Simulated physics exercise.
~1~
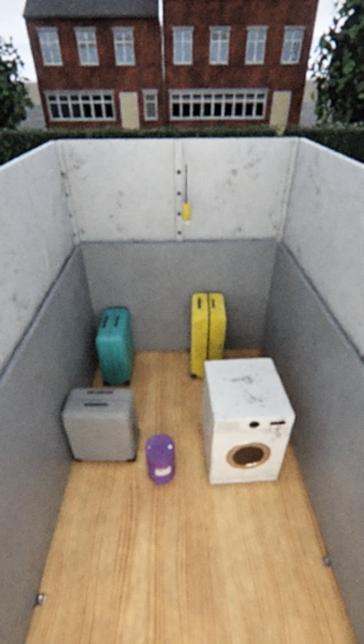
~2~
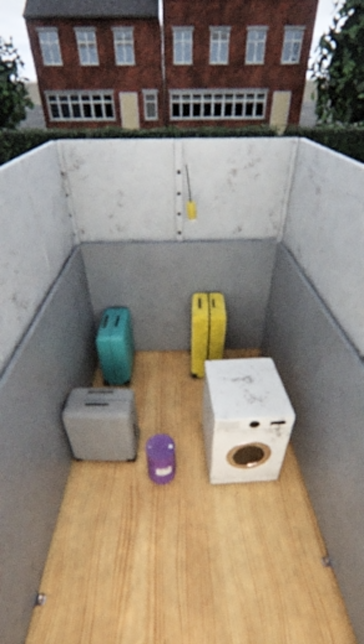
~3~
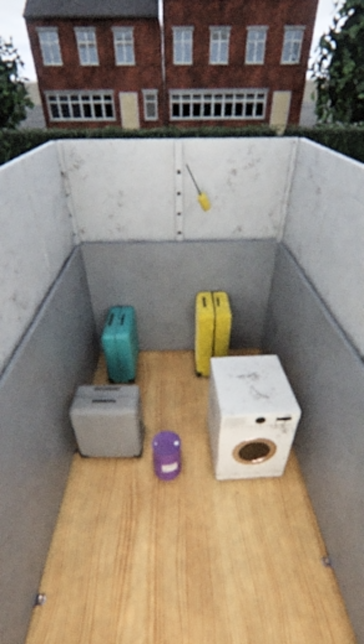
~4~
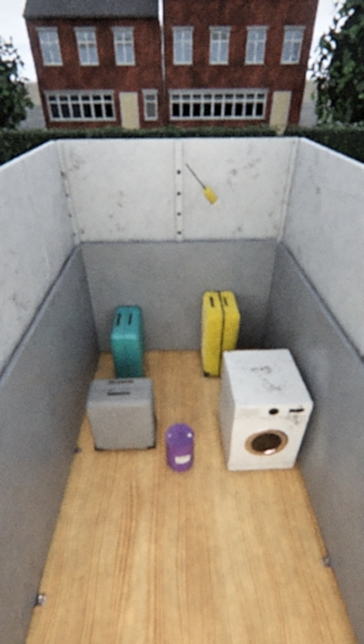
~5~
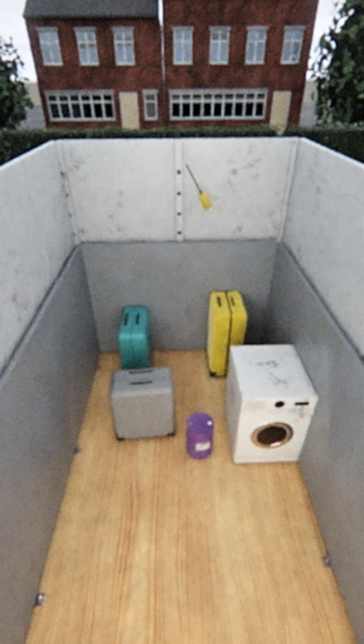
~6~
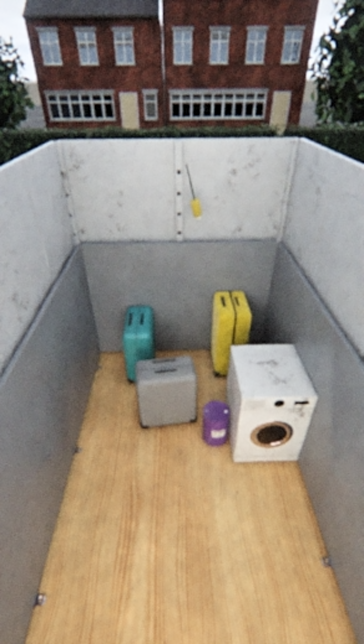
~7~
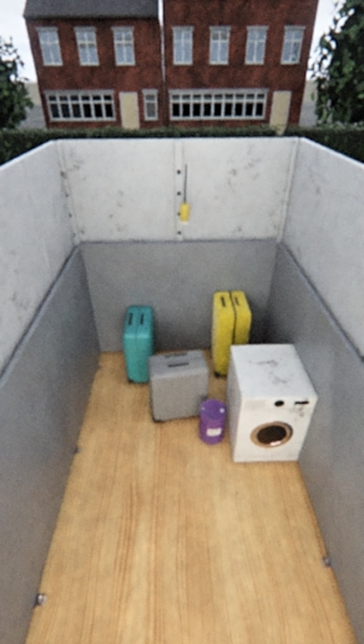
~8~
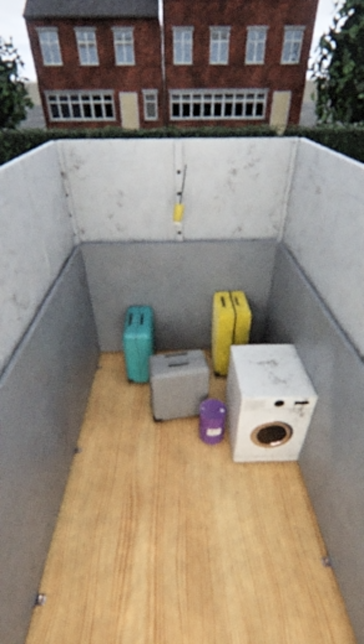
In a van's load bay, cases, a purple canister and a white appliance slide right and forwards, settling upright, the grey case travelling furthest.
